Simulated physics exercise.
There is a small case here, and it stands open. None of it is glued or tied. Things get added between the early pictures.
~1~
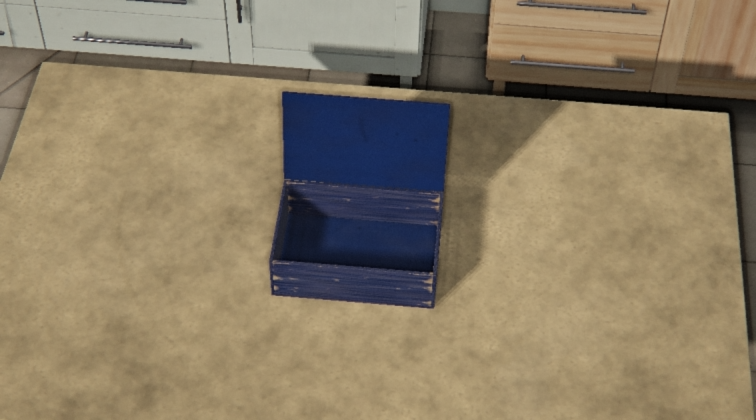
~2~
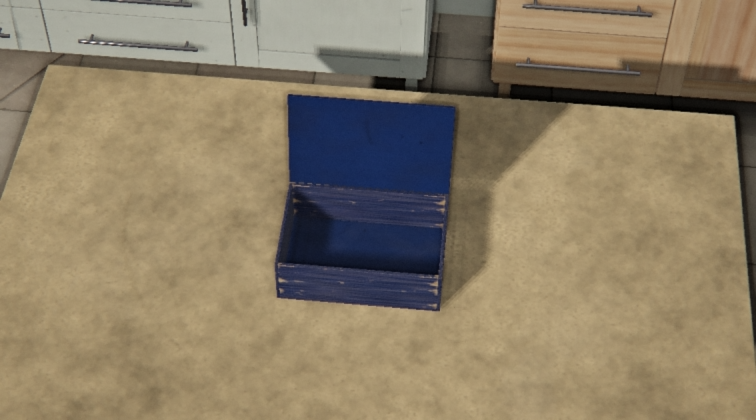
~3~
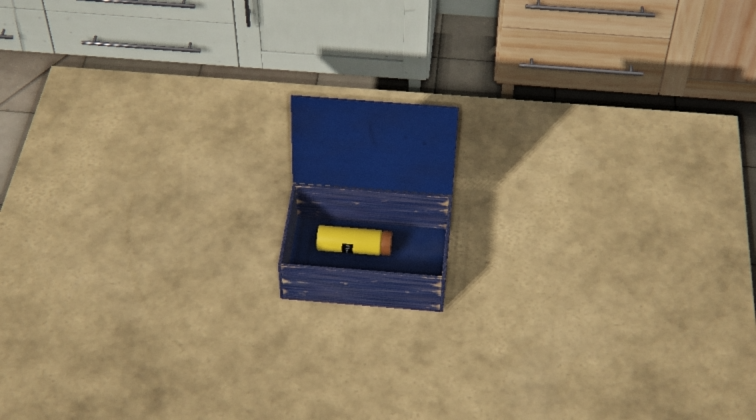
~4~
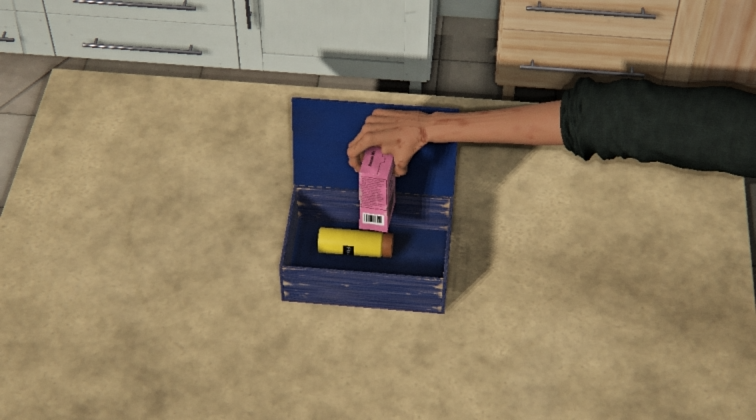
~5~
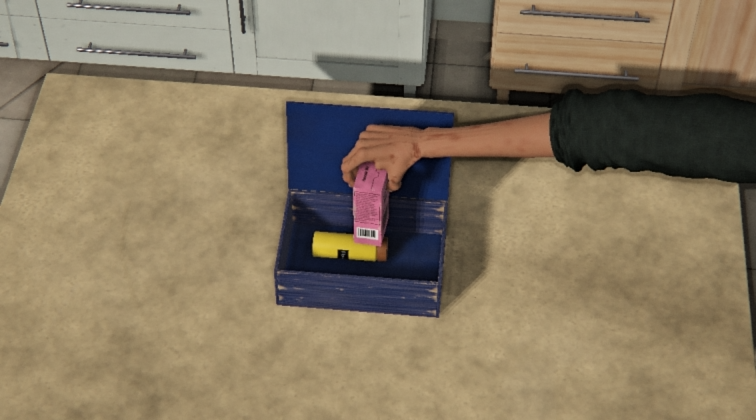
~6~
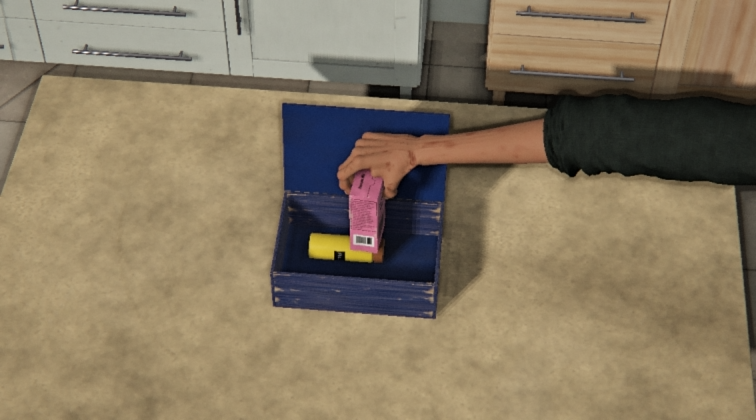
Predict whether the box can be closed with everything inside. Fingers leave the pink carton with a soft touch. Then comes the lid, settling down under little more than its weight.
The box cannot be closed.
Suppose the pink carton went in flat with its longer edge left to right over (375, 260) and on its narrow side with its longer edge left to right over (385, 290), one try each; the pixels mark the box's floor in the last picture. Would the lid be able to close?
Result of try one: No gap; result of try two: No gap.
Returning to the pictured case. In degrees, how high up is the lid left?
Roughly 25°.
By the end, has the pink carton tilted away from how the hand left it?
Once everything settles, the pink carton ends up at a slant.
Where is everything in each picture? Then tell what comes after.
The last thing is not in view yet, in the first frame.
The last thing is not in view yet, in the second frame.
The last thing is not in view yet; yellow shaker (355, 241), in the third frame.
Coming down; pink carton (377, 188); yellow shaker (356, 243), in the fourth frame.
Coming down; pink carton (371, 203); yellow shaker (351, 247), in the fifth frame.
In place under the hand; pink carton (368, 210); yellow shaker (347, 248), in the sixth frame.
Then, 1.90 s later than the last frame, lid 89° above the rim; pink carton tilted by 15° near (368, 210).
Then, 2.70 s later than the last frame, lid 55° above the rim; pink carton tilted by 14° near (367, 228).
Then, 3.00 s later than the last frame, lid 27° above the rim; pink carton tilted by 42° near (365, 256).
When it is over, lid 26° above the rim; lying over in the box, pink carton; yellow shaker as before. End places, in pixels of the last picture, pink carton near (364, 256).
